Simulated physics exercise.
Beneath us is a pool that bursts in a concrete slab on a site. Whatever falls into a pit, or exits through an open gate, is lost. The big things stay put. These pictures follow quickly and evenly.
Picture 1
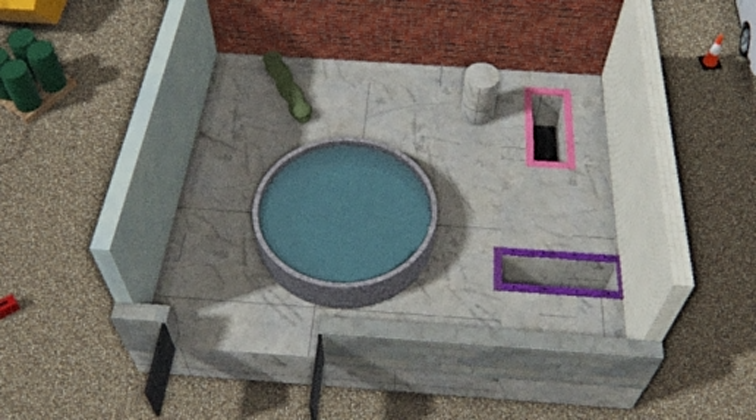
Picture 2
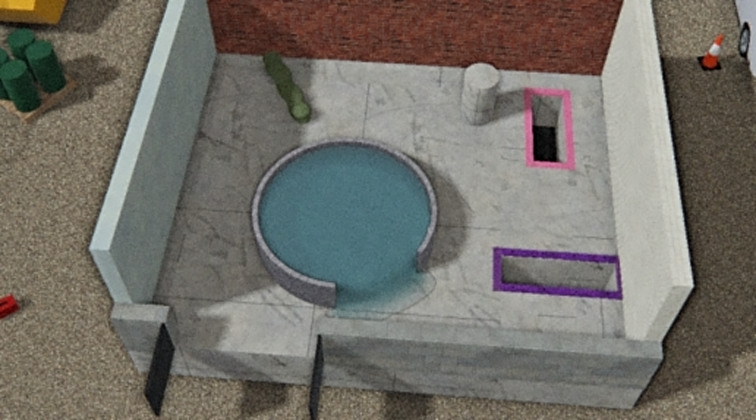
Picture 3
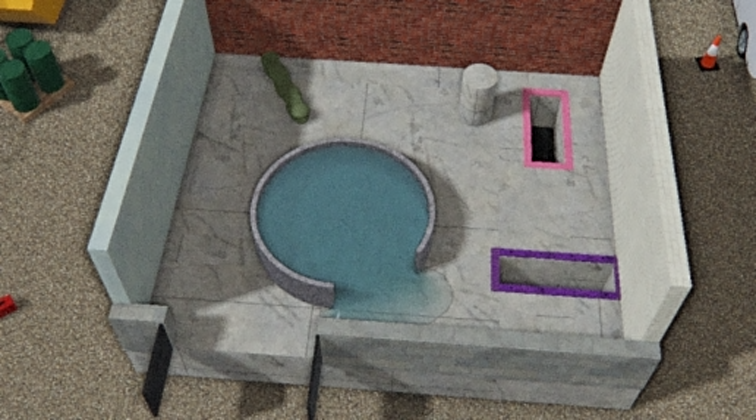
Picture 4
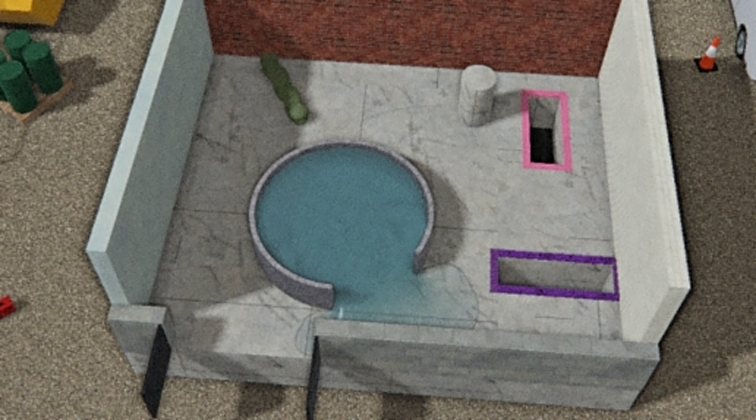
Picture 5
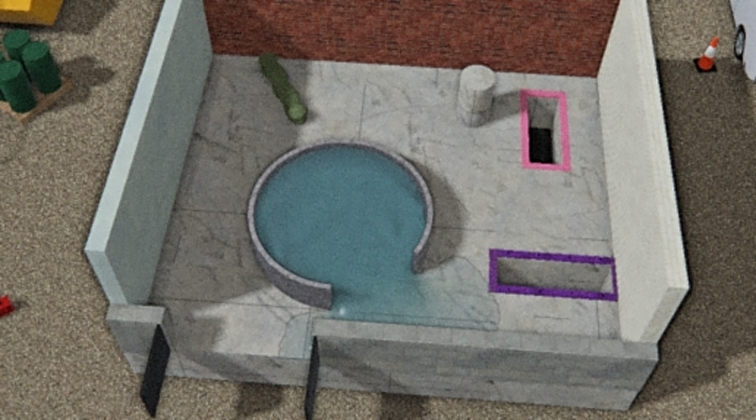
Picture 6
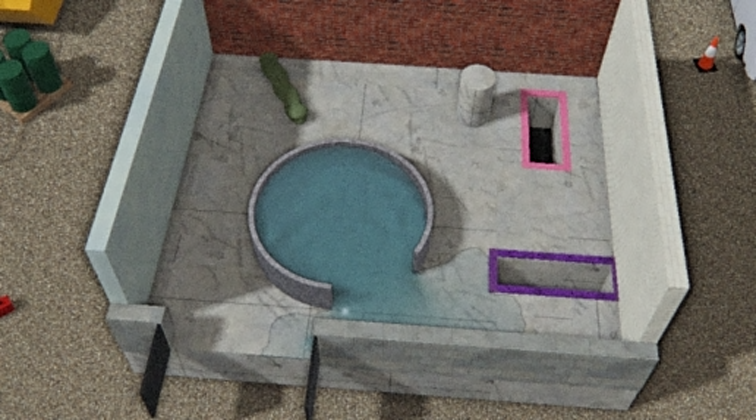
On a walled concrete slab, a round pool bursts at its front and water spreads outward.
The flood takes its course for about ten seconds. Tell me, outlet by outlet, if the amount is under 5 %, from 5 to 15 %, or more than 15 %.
Going through them: The gate receives from 5 to 15 %; the pink pit receives less than 5 %; the purple pit receives more than 15 %.
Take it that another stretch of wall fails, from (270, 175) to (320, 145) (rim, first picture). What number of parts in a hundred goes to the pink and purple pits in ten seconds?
In percent: Pink 6, purple 0.
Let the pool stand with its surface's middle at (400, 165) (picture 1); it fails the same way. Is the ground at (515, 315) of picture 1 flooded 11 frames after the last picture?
At that place it stays submerged.
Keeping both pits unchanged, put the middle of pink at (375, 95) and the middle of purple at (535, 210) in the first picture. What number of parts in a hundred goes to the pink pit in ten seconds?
Share for pink, in per cent: 4.
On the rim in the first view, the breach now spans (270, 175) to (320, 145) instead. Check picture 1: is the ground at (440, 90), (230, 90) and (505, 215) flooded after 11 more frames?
Going point by point: Left unwetted, waterlogged, left unwetted.
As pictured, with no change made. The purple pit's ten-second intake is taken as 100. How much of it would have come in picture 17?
By my reckoning, 5 percent.
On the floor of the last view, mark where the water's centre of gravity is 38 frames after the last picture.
My guess is about (380, 262).
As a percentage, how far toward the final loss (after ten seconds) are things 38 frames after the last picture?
About 70 per cent.
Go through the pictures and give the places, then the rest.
The first frame shows the round pool at (345, 211) is whole and still.
In the second frame, the front is at (335, 320), out from the gap at (382, 292).
In the third frame, the front is at a hidden place, out from the gap at (380, 293).
In the fourth frame, the front is at (468, 324), out from the gap at (379, 295).
In the fifth frame, water pours out at (378, 294) and has run to a hidden place.
In the sixth frame, water pours out at (378, 294) and has run to a hidden place.
A moment on, water covers 20 % of the floor; the gate 0 %, the pink pit 0 %, the purple pit 0 %.
Next, water covers 25 % of the floor; the gate 1 %, the pink pit 0 %, the purple pit 3 %.
Then, water covers 30 % of the floor; the gate 3 %, the pink pit 0 %, the purple pit 14 %.
Later, water covers 50 % of the floor; the gate 6 %, the pink pit 0 %, the purple pit 31 %.
In the end, water covers 60 % of the floor; the gate 8 %, the pink pit 0 %, the purple pit 43 %.
